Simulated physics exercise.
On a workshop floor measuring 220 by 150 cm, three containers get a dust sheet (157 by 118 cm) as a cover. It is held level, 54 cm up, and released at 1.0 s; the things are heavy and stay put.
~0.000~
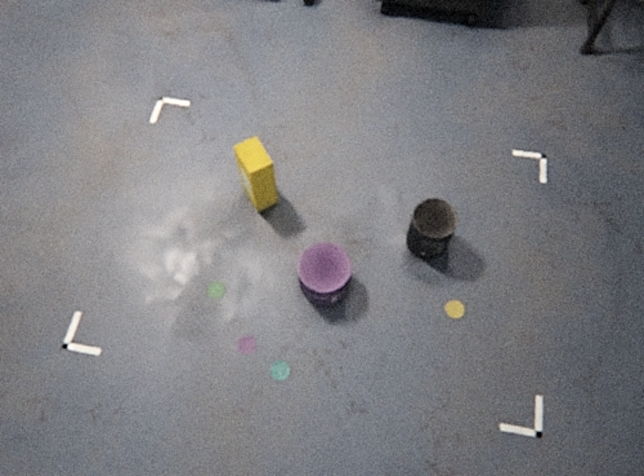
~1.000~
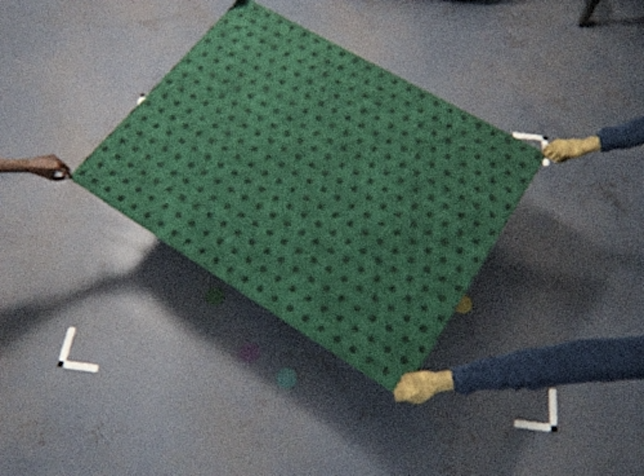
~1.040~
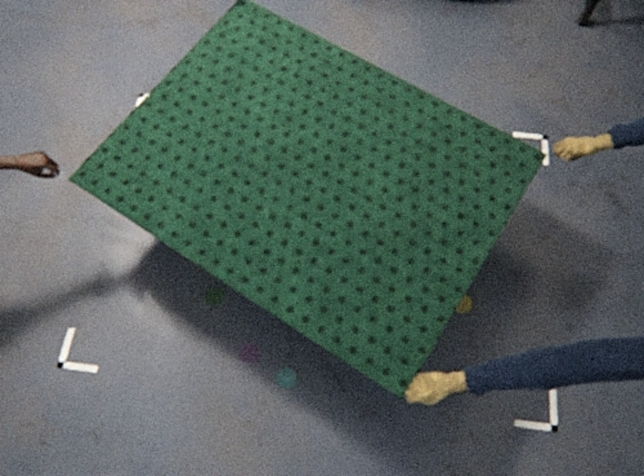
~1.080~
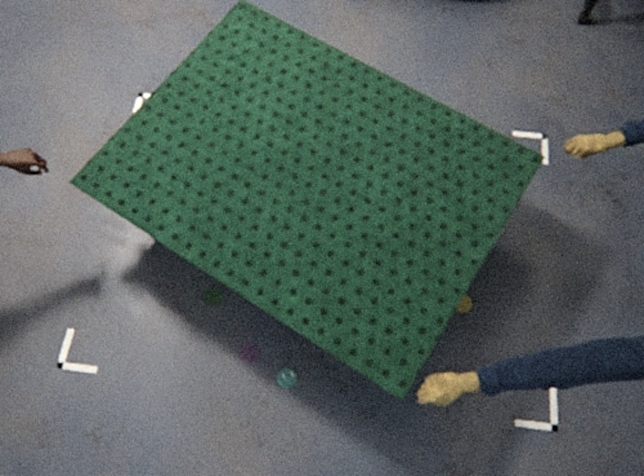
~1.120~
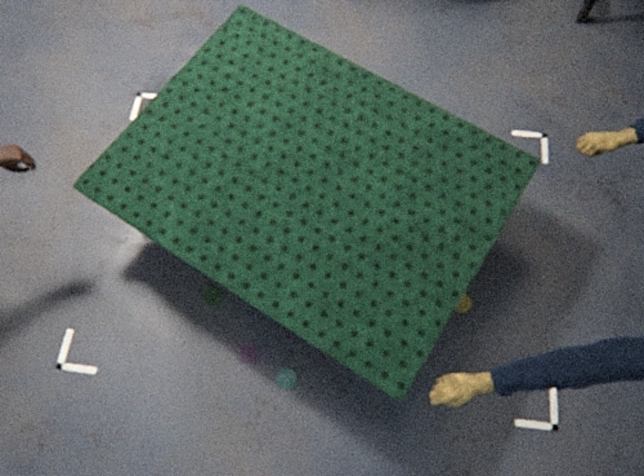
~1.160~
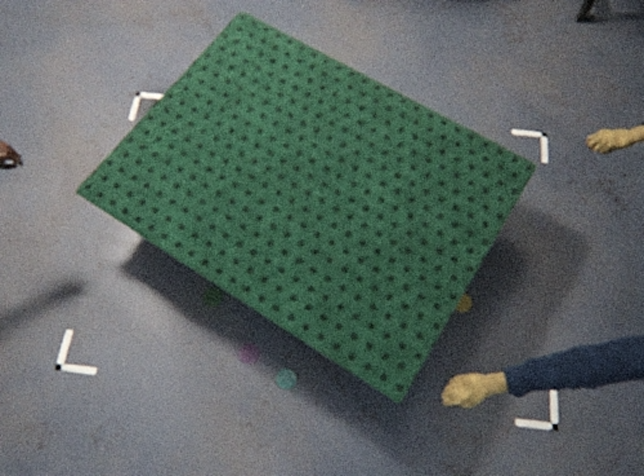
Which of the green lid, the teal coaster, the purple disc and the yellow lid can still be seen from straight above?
In order: The green lid stays uncovered; the teal coaster still shows; the purple disc stays uncovered; the yellow lid stays uncovered.
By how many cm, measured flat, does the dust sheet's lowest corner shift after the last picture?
About 8 cm.
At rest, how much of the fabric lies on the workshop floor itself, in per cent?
Some 10 per cent.
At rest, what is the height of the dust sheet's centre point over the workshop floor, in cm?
Some 32 cm up.
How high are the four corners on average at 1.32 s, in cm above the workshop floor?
About 18 cm.
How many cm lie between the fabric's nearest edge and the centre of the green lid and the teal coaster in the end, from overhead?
Roughly 12 cm, 16 cm.
After 1.3 s, 0 % of it is down, spanning 188 by 169 cm, above no small thing.
After 1.5 s, 5 % of it is down, spanning 168 by 151 cm, above no small thing.
After 1.6 s, 5 % of it is down, spanning 168 by 149 cm, above no small thing.
After 1.8 s, 10 % of it is down, spanning 171 by 150 cm, above no small thing.
After 3.3 s, 10 % of it is down, spanning 168 by 147 cm, above no small thing.
